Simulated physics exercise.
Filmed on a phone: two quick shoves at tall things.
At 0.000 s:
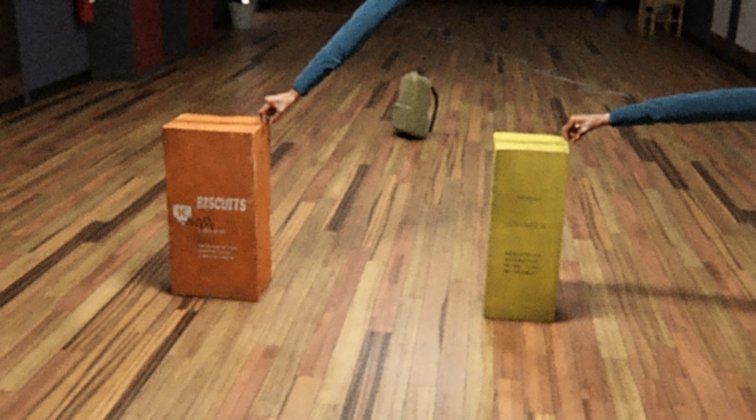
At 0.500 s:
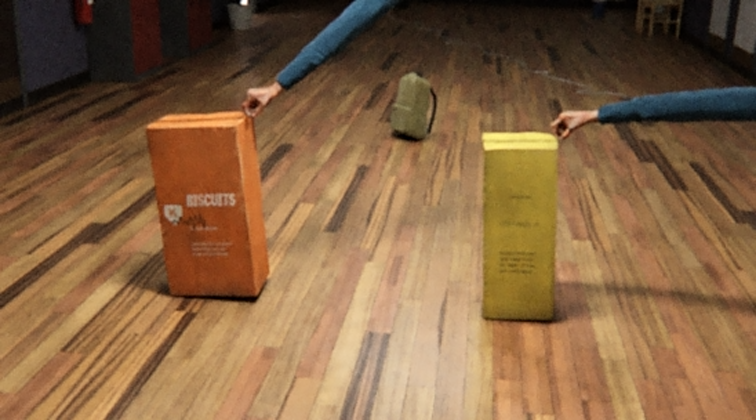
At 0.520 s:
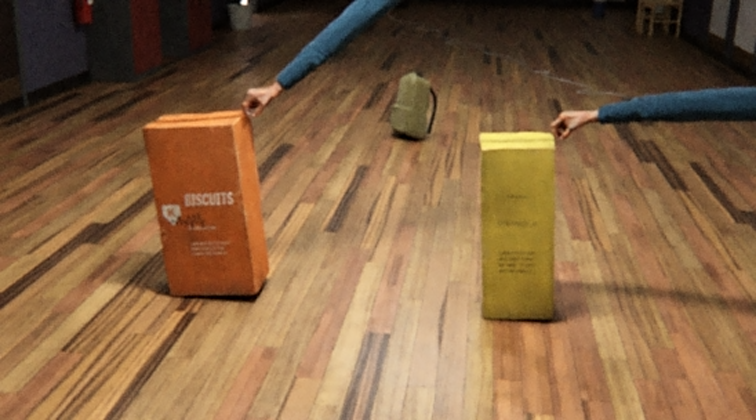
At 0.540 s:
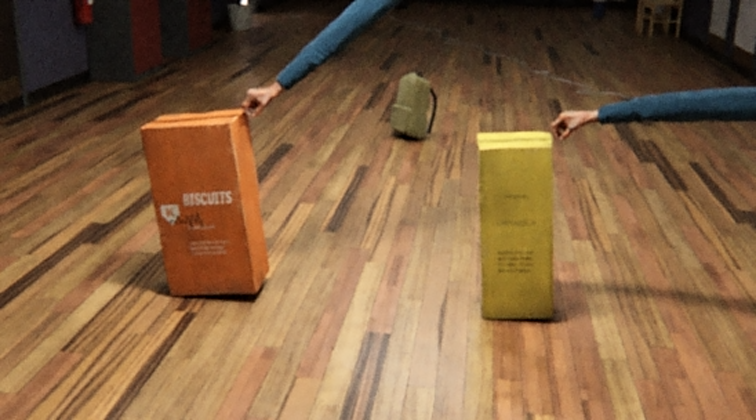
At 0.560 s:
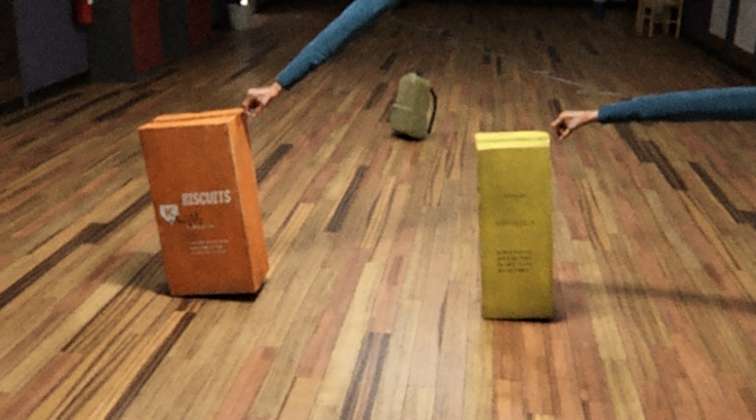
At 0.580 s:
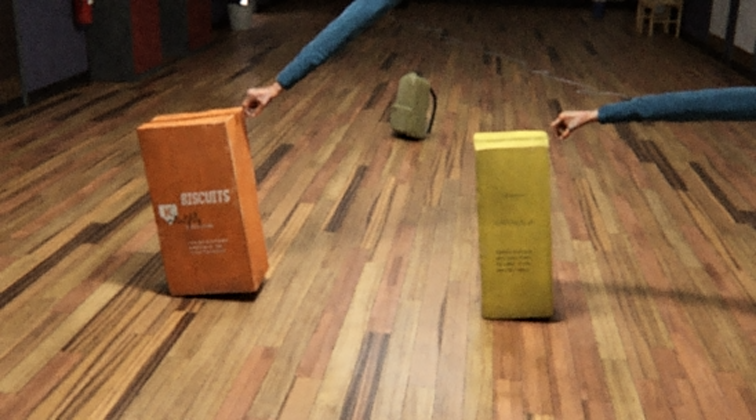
On a wooden floor, two hands push an orange box and a yellow box slightly leftward.
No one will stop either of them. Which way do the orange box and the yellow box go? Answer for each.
As it turns out, the orange box settles on its feet, the yellow box settles on its feet.
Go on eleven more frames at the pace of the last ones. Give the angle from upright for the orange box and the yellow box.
Then 4° and 2°.
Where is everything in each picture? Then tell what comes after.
Orange box (220, 207) upright; yellow box (524, 227) upright, in the first picture.
Orange box (211, 205) 5° off upright; yellow box (518, 226) 3° off upright, in the second picture.
Orange box (210, 204) 6° off upright; yellow box (517, 226) 4° off upright, in the third picture.
Orange box (209, 204) 7° off upright; yellow box (516, 225) 5° off upright, in the fourth picture.
Orange box (208, 203) 8° off upright; yellow box (515, 225) 5° off upright, in the fifth picture.
Orange box (207, 203) 8° off upright; yellow box (514, 225) 6° off upright, in the sixth picture.
By 0.80 s, orange box 5° off upright near (212, 205); yellow box upright near (521, 227).
By 0.94 s, orange box 3° off upright near (223, 207); yellow box 3° off upright near (529, 227).
By 1.16 s, orange box upright near (217, 208); yellow box upright near (520, 227).
When it is over (1.9 s), the orange box rocks back upright, near (219, 209); the yellow box rocks back upright, near (523, 228).
